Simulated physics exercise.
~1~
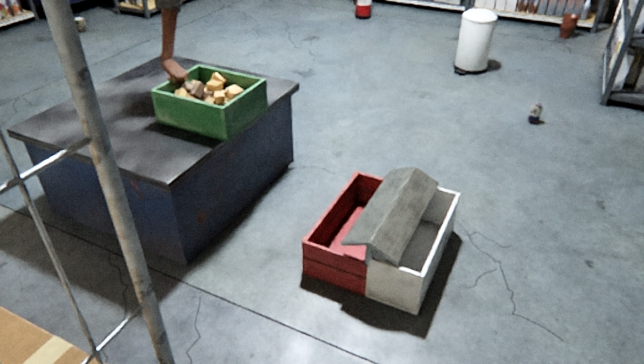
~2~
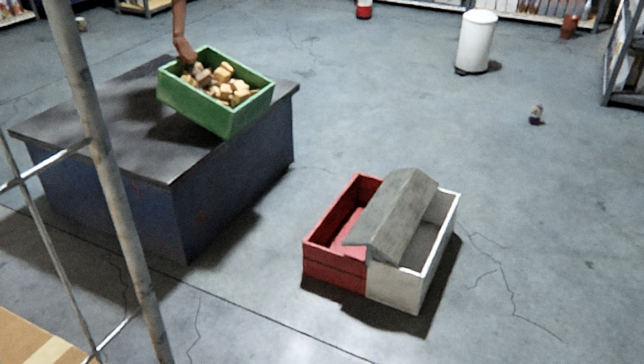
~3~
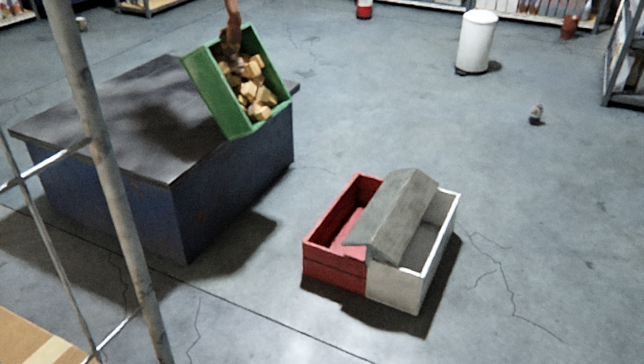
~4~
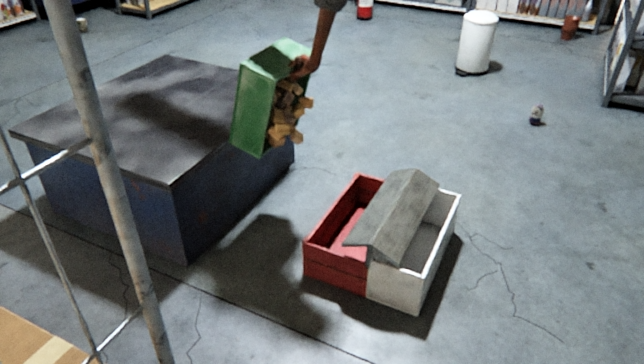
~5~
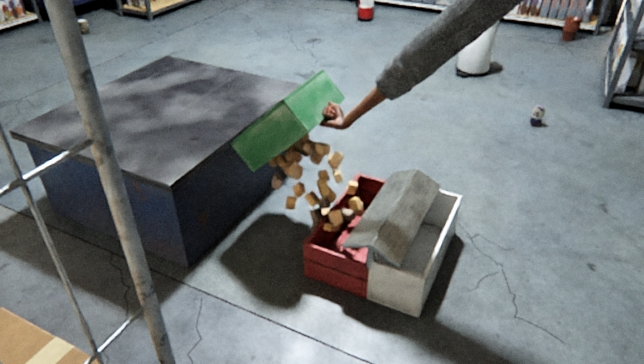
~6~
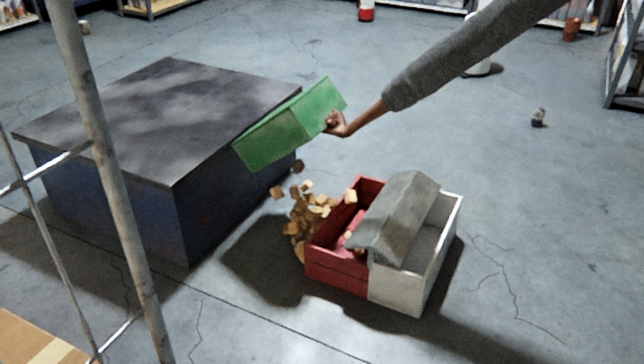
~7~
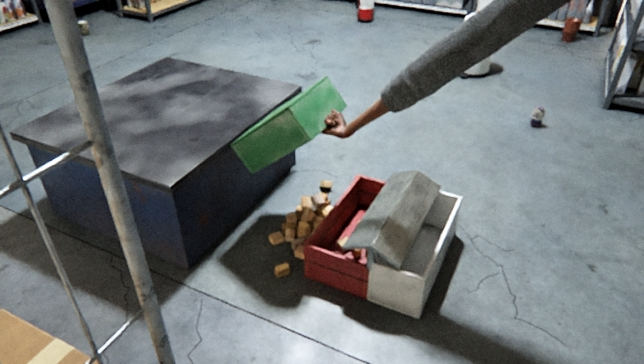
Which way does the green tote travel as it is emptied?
The green tote moves to the right, going over the edge of the bench as it tips.
